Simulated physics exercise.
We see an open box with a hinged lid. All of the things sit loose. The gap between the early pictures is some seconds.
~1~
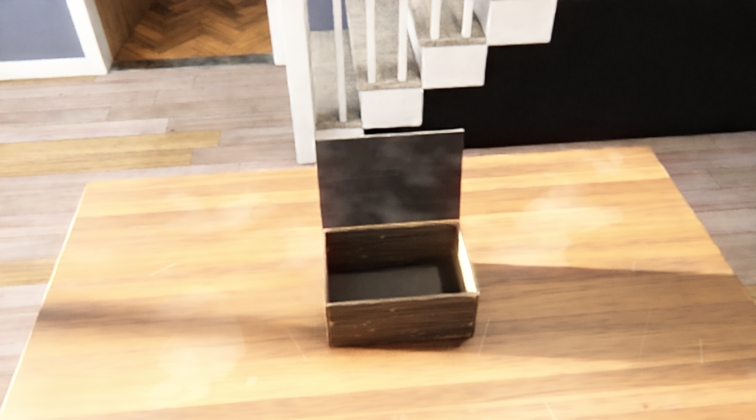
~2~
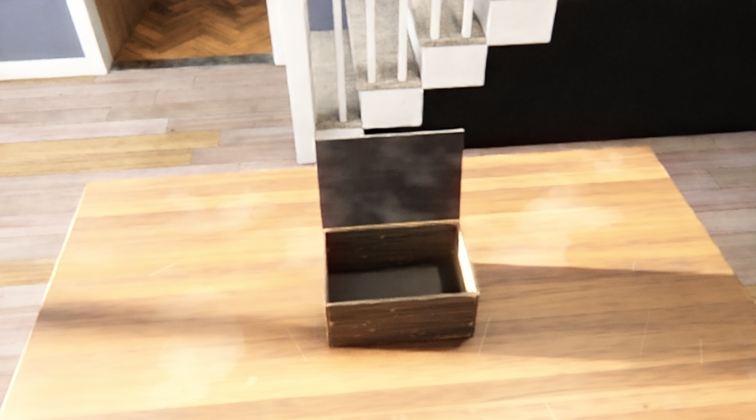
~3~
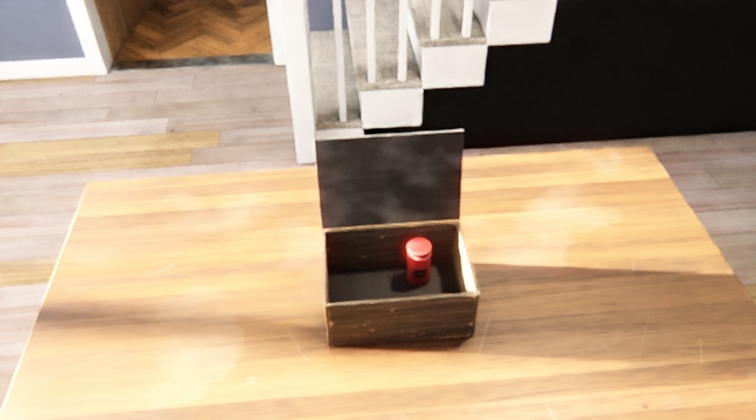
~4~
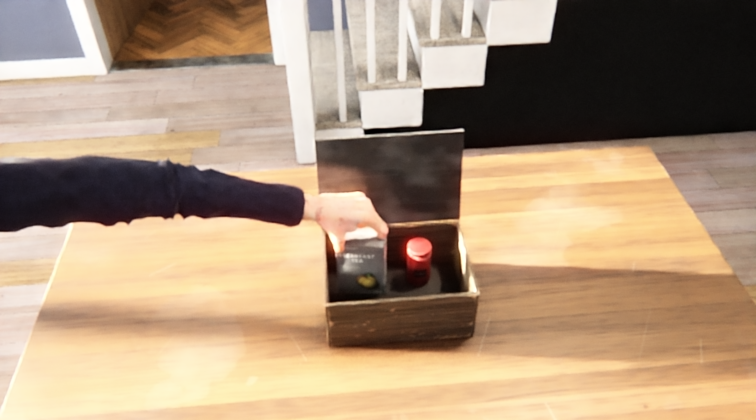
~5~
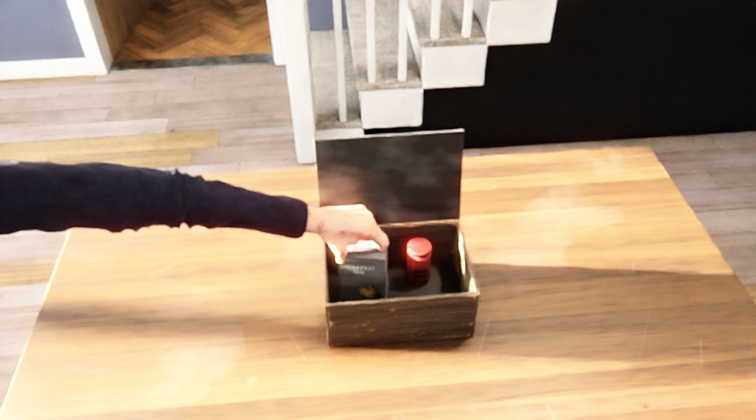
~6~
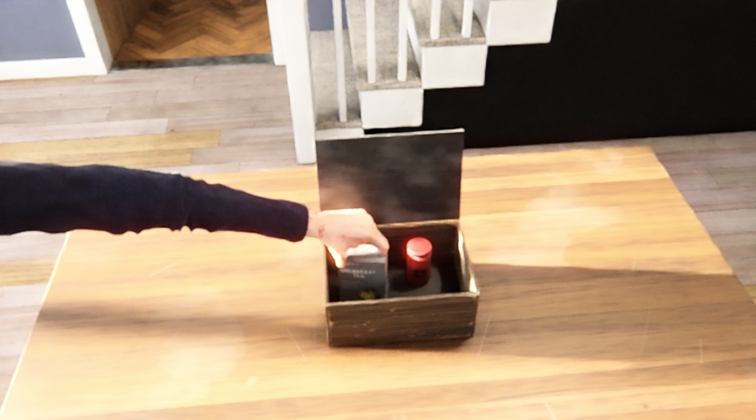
On a wooden table near a white staircase, an open box with a hinged lid sits empty, then holds a red shaker; a dark-sleeved arm from the left lowers a grey packet in beside it and keeps hold of it.
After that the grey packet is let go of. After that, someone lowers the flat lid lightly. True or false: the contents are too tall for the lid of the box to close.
True.
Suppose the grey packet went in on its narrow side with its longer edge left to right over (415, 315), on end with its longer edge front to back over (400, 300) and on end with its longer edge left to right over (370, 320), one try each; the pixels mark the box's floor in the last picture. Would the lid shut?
On the first go the lid comes to rest closed, on the second it is stopped short, on the third it is stopped short.
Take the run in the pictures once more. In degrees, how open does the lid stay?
Near 18°.
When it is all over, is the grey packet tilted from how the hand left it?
Well, the grey packet stays just as set.
Then, 1.00 s after the last picture, lid starting down.
Then, 1.40 s after the last picture, lid 69° above the rim.
Then, 1.70 s after the last picture, lid 49° above the rim.
Then, 2.00 s after the last picture, lid 24° above the rim.
At rest, lid 18° above the rim; both in place. Seen from the same camera at the end, grey packet near (363, 277).
